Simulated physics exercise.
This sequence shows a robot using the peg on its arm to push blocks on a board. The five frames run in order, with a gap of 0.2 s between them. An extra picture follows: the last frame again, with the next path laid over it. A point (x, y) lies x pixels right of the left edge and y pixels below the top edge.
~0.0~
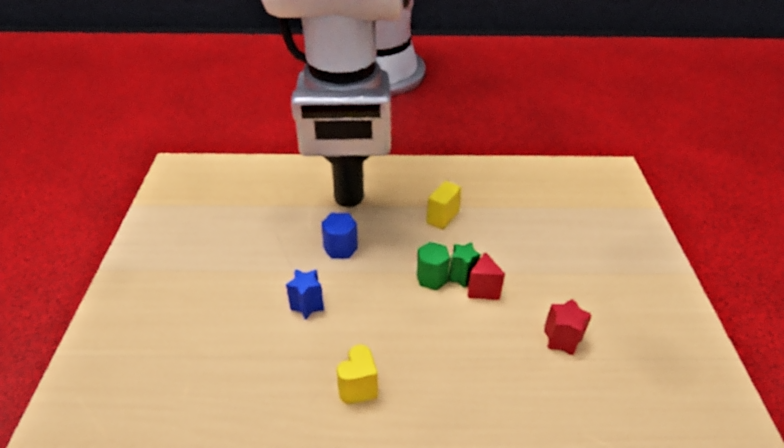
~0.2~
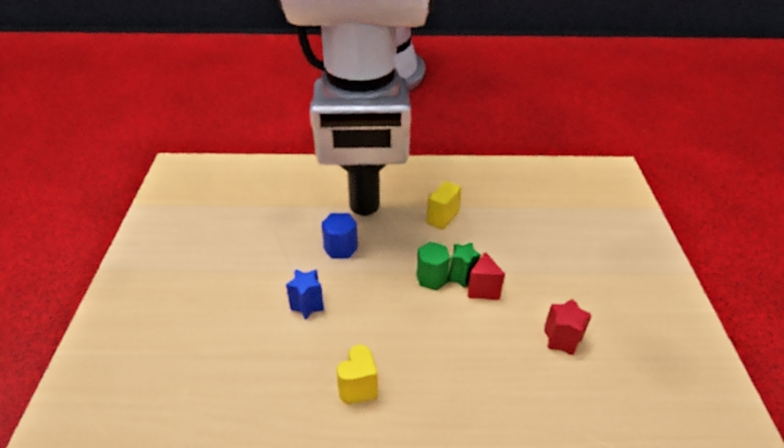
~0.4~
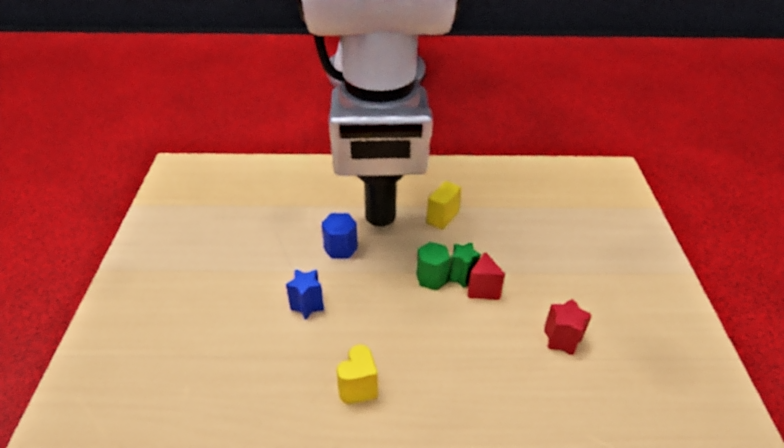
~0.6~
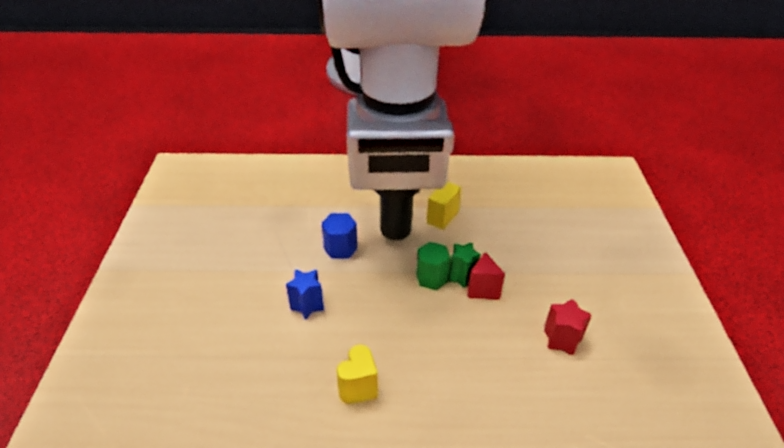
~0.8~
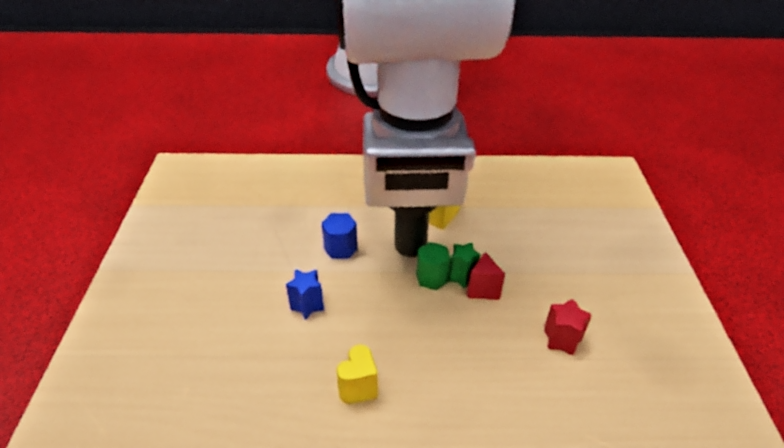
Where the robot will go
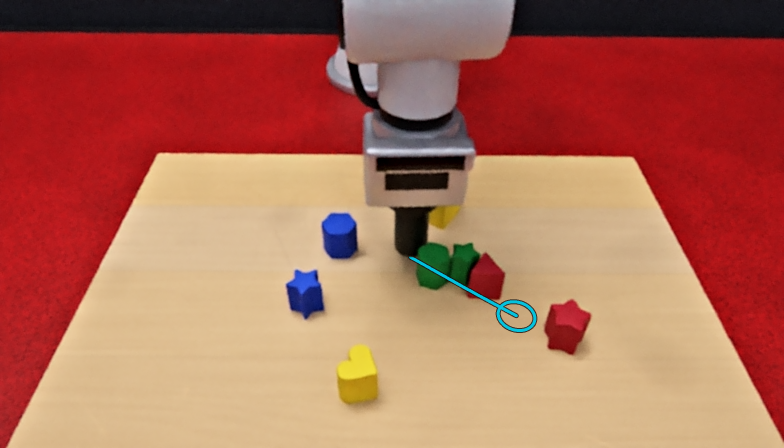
On a wooden board over red cloth, a robot arm's black peg moving right and nearer, approaching the green hexagon among still blocks.
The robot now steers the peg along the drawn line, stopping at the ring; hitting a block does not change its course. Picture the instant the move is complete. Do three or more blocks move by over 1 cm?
Yes, I think so.
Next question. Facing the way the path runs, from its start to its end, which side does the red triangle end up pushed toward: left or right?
Toward the left.
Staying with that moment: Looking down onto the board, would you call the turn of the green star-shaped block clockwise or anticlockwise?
Bird's-eye view: Counterclockwise.
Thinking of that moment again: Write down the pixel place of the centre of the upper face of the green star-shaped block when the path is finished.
Final place: (551, 285).
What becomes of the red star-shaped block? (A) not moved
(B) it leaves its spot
Choice A: Not moved.
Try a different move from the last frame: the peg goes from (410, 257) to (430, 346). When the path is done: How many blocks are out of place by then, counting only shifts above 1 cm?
Here I'd predict a lone block moving more than 1 cm.
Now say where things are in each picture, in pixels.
The first picture shows peg tip at (349, 199); block tops, green hexagon at (434, 253); green star-shaped block at (465, 251); red triangle at (487, 266); red star-shaped block at (571, 314).
The second picture shows peg at (365, 207); blocks unchanged.
The third picture shows peg at (381, 217); blocks unchanged.
The fourth picture shows peg at (396, 230); blocks unchanged.
The fifth picture shows peg at (411, 247); green hexagon at (434, 253); green star-shaped block at (465, 251); red triangle at (487, 266); red star-shaped block at (571, 314).
Path on the board, in a line from (410, 257) to (516, 316).
What follows on the original path. One third of the way, peg at (444, 265); green hexagon at (456, 274), turned 35° clockwise; green star-shaped block at (475, 257), turned 70° anticlockwise; red triangle at (497, 267), turned 20° clockwise.
Two thirds of the way, peg at (481, 285); green hexagon at (469, 293), turned 70° clockwise; green star-shaped block at (514, 272), turned 80° anticlockwise; red triangle at (538, 281).
At the end, peg at (519, 306); green hexagon at (470, 294), turned 75° clockwise; green star-shaped block at (551, 285), turned 100° anticlockwise; red triangle at (577, 289); red star-shaped block in place.
